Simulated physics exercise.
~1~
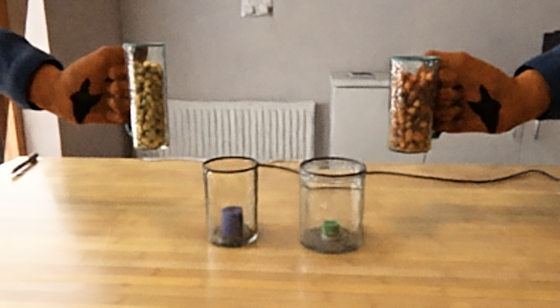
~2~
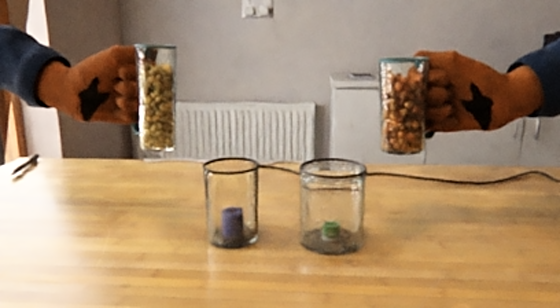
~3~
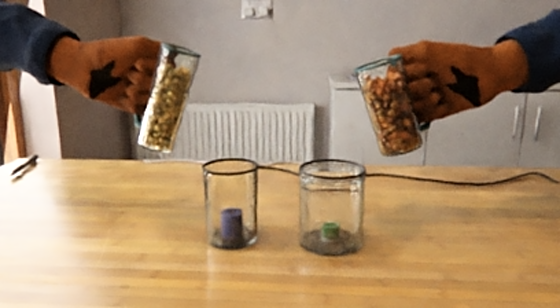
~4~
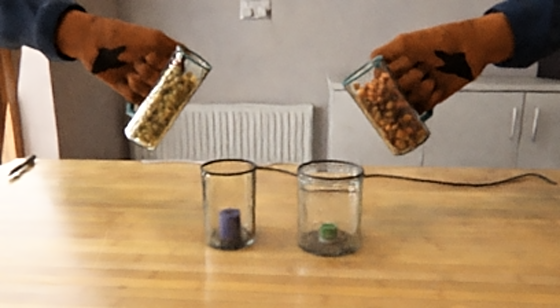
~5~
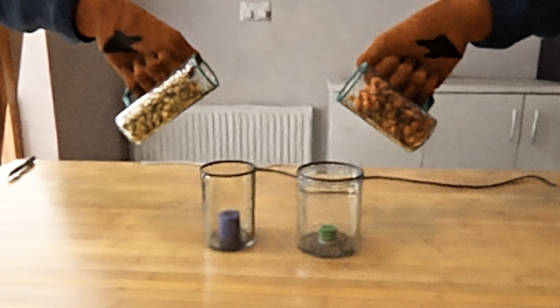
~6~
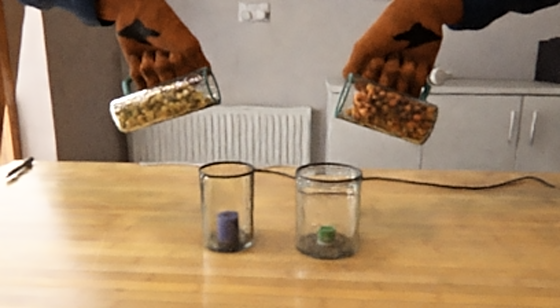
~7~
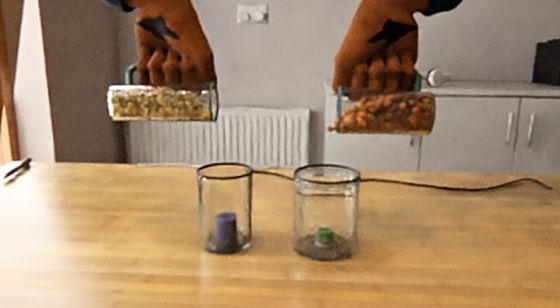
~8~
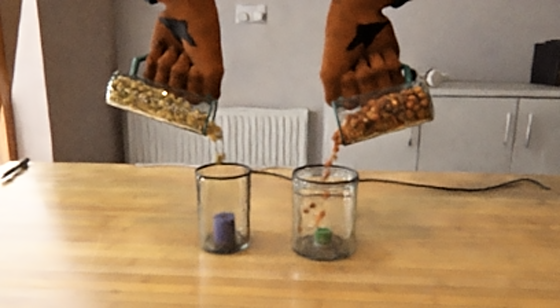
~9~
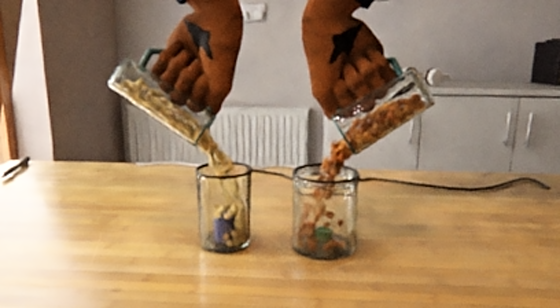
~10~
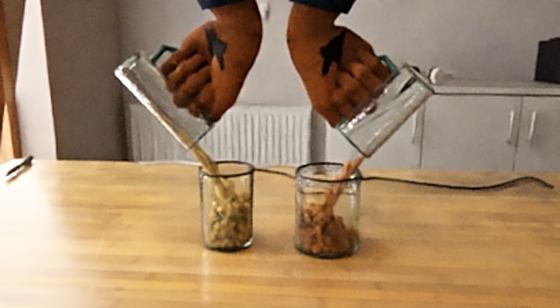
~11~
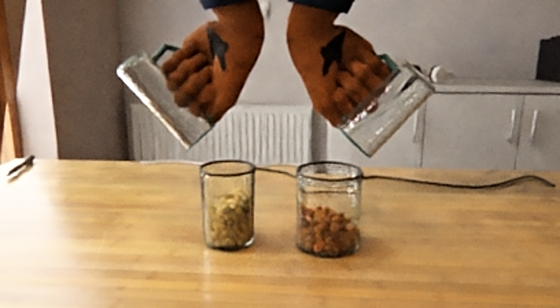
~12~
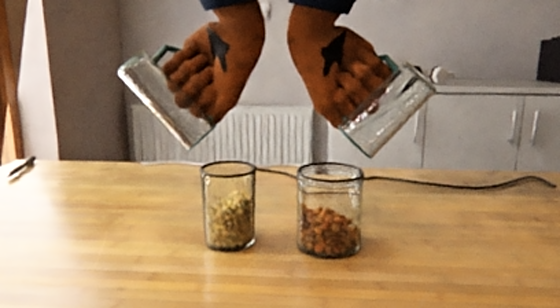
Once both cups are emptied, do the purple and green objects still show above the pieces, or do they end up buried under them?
Both end up buried, the purple object under the pale yellowish pieces on the left and the green one under the orange-brown pieces on the right.
